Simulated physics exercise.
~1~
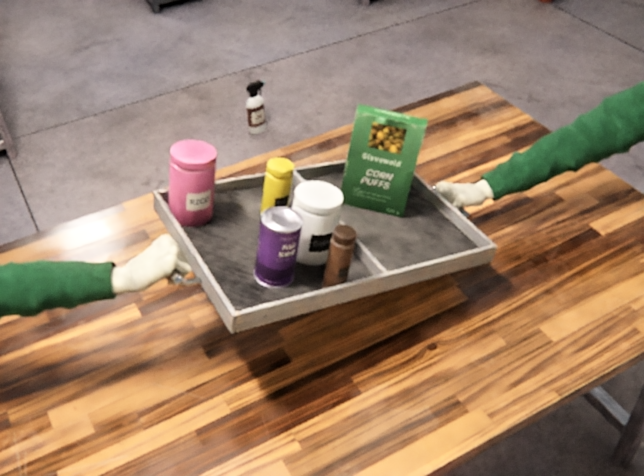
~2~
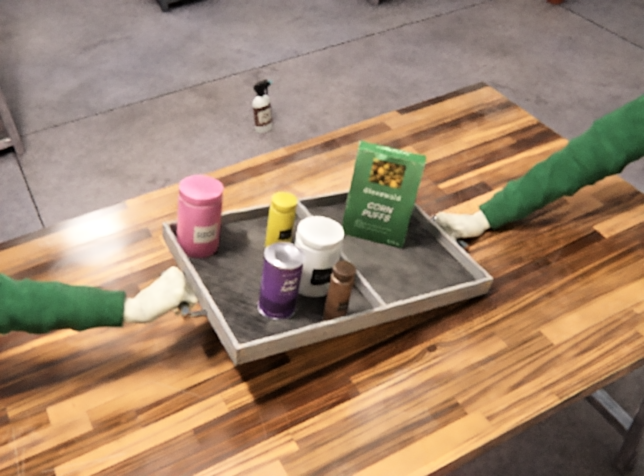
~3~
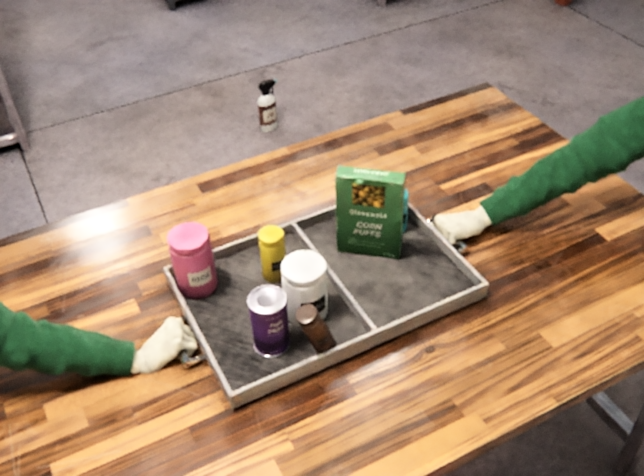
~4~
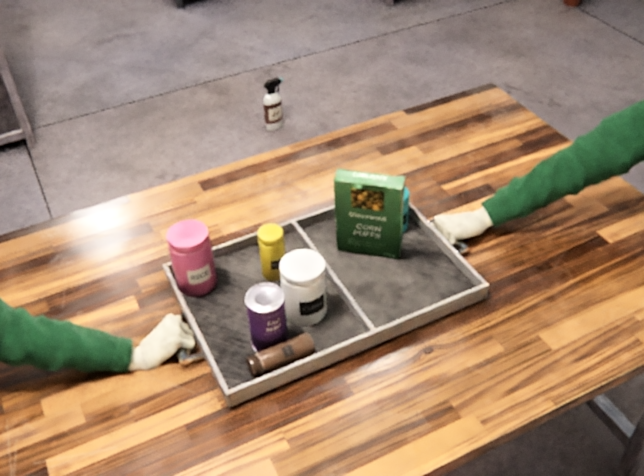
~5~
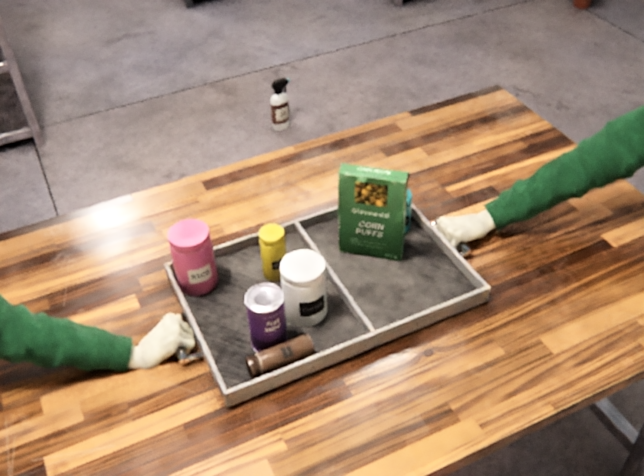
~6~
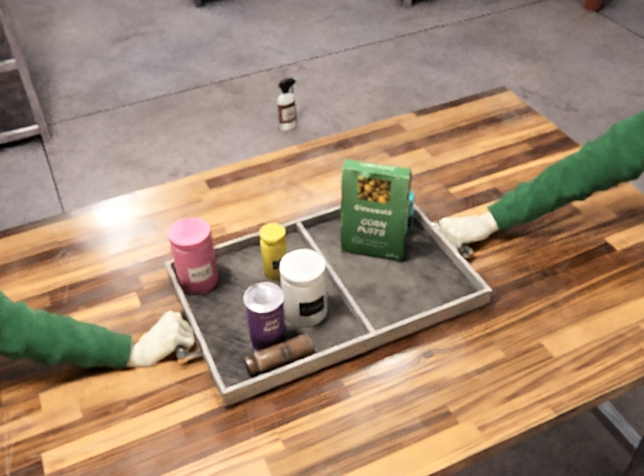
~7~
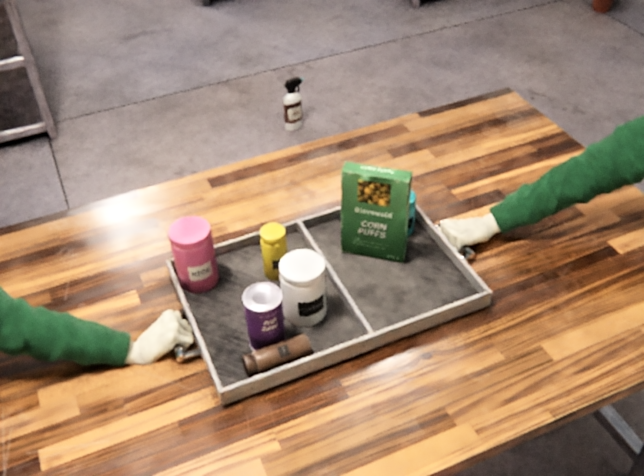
A tilted tray is lowered flat onto the table, and the brown shaker topples over.
